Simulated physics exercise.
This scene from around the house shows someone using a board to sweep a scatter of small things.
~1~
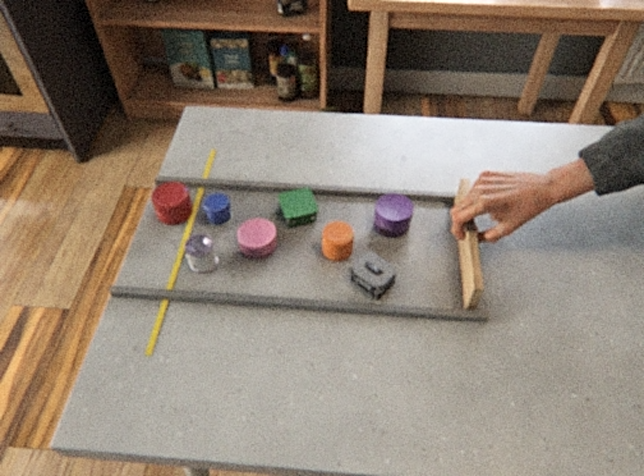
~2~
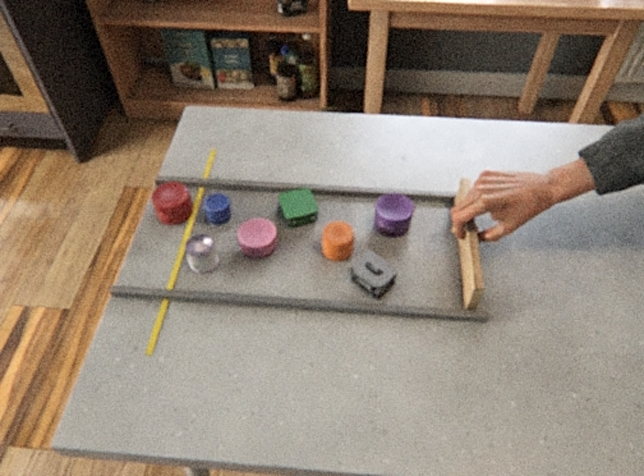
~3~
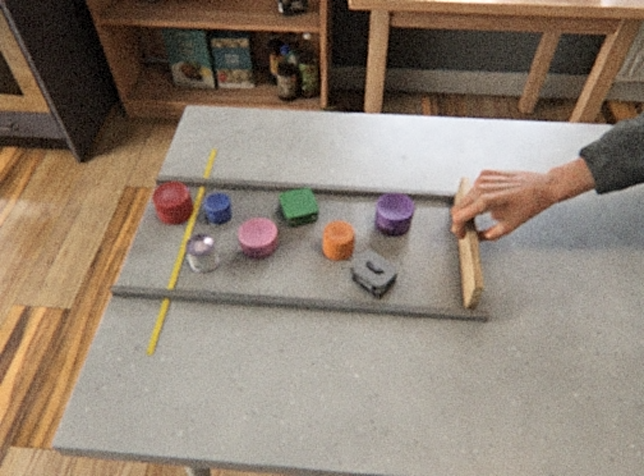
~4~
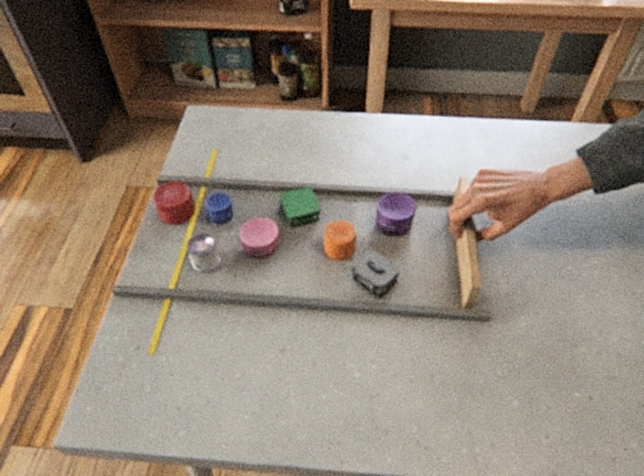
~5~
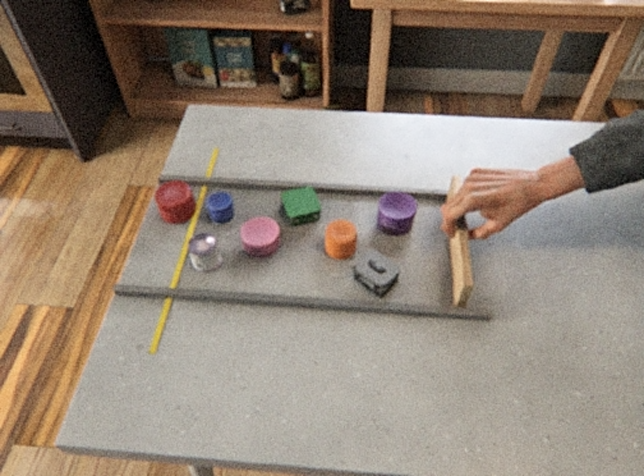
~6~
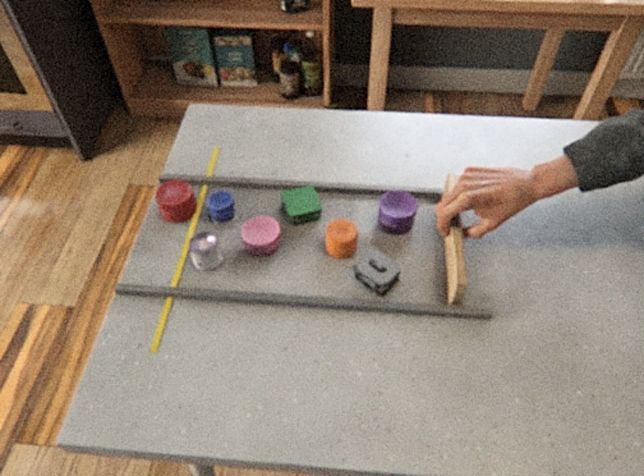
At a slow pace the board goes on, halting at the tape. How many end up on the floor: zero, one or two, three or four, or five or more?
Those that leave the table: One or a pair.
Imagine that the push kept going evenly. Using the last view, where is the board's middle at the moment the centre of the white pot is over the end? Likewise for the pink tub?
(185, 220) and (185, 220), roughly.
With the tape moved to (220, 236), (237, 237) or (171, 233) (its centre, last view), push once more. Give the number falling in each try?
Result per try: 1; 0; 5.
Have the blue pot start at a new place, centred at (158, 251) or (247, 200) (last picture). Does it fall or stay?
The blue pot drops away, then drops away.
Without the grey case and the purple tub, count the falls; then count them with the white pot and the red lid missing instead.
In the first try 1, in the other 0.
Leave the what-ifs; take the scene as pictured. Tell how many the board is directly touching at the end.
3 in contact.
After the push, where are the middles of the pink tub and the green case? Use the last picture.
In the last view, the middles sit near (137, 241) and near (154, 191).
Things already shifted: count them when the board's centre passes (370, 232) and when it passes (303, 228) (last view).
Counting first: 2, next 5.
Soon after, none off yet; red lid at rest near (177, 201); white pot at rest near (206, 251); blue pot at rest near (222, 208).
Then, none off yet; red lid at rest near (177, 201); white pot moving near (200, 253); blue pot moved a little near (211, 213).
At rest, the number that fall off is one or two; fallen, red lid.
